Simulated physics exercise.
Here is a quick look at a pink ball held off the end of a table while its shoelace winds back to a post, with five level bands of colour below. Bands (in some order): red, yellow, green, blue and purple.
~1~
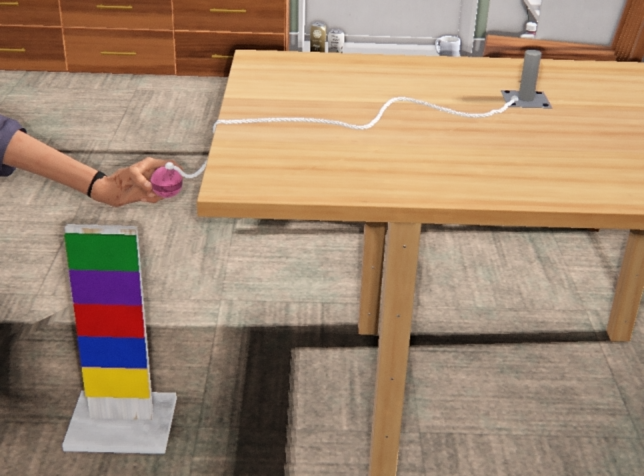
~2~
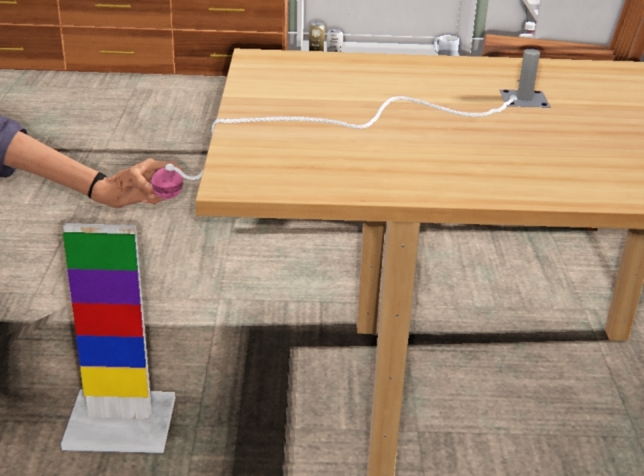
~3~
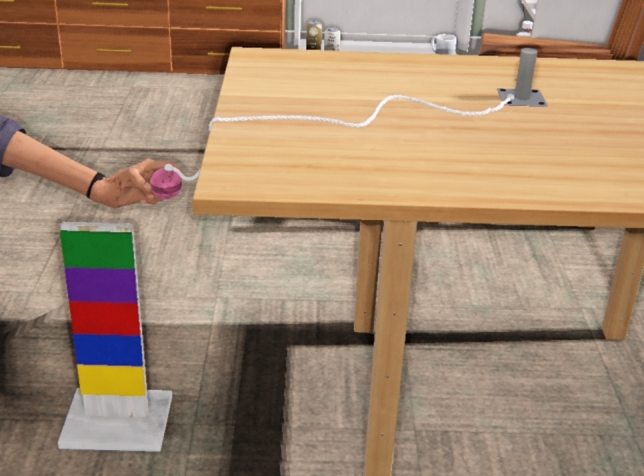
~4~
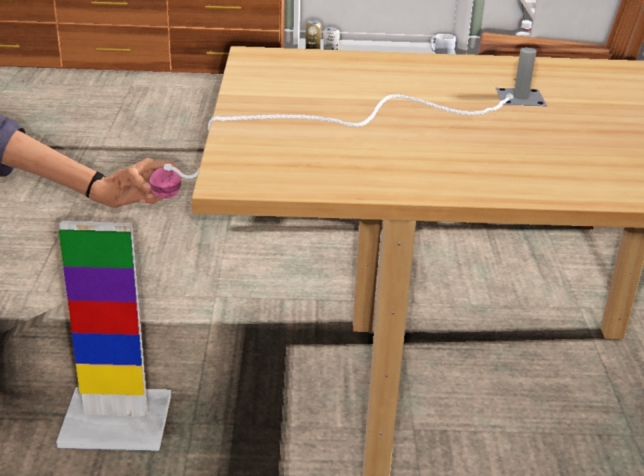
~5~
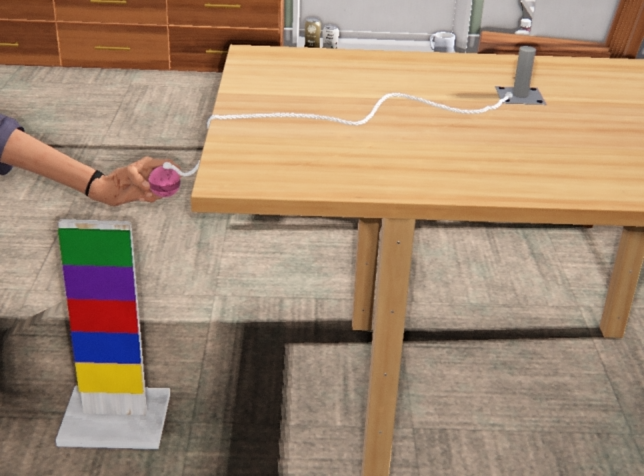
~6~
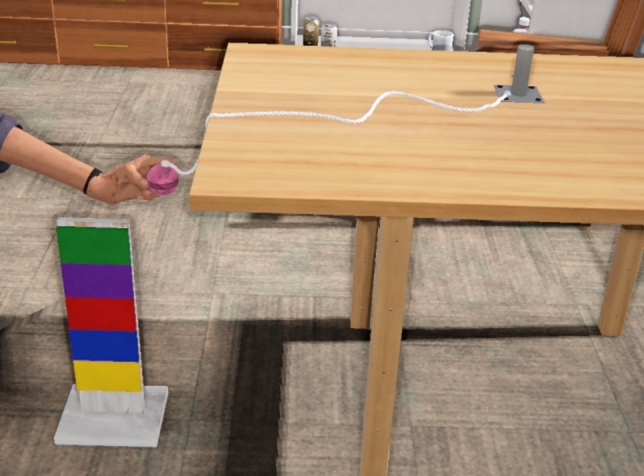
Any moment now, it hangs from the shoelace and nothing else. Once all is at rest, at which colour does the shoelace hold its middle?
At purple.
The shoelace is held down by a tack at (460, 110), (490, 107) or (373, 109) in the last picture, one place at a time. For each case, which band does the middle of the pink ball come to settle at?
Taking them in turn: Purple; purple; green.
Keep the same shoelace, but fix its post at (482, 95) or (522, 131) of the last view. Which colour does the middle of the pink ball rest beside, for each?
First try: Red; second try: Red.
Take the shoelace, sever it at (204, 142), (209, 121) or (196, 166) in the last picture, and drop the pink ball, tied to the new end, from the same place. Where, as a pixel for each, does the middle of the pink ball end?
Taking the tries in order gives (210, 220), (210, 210) and (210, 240).
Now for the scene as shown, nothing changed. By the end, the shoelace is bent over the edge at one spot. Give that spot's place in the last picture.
Approximately at (285, 113) in the final frame.
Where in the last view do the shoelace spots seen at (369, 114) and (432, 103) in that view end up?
Final spots: (302, 109), then (405, 101).
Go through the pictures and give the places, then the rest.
Pink ball (167, 182); green (102, 254); purple (105, 289); red (109, 322); blue (113, 354); yellow (116, 384), in the first frame.
Pink ball (167, 183); shoelace through (498, 111) (422, 102) (377, 117) (304, 119) (219, 123), in the second frame.
Pink ball (166, 183), in the third frame.
Pink ball (165, 183); shoelace through (495, 109) (418, 101) (373, 115) (301, 117) (215, 121), in the fourth frame.
Pink ball (165, 182), in the fifth frame.
Pink ball (163, 180); shoelace through (492, 106) (416, 97) (371, 112) (298, 114) (213, 117), in the sixth frame.
A little later, ball near (170, 279); level with purple.
Next, ball near (241, 264); level with purple.
Later still, ball near (198, 282); level with purple.
When it is over, ball near (210, 281); level with purple. Its middle rests at the purple band.
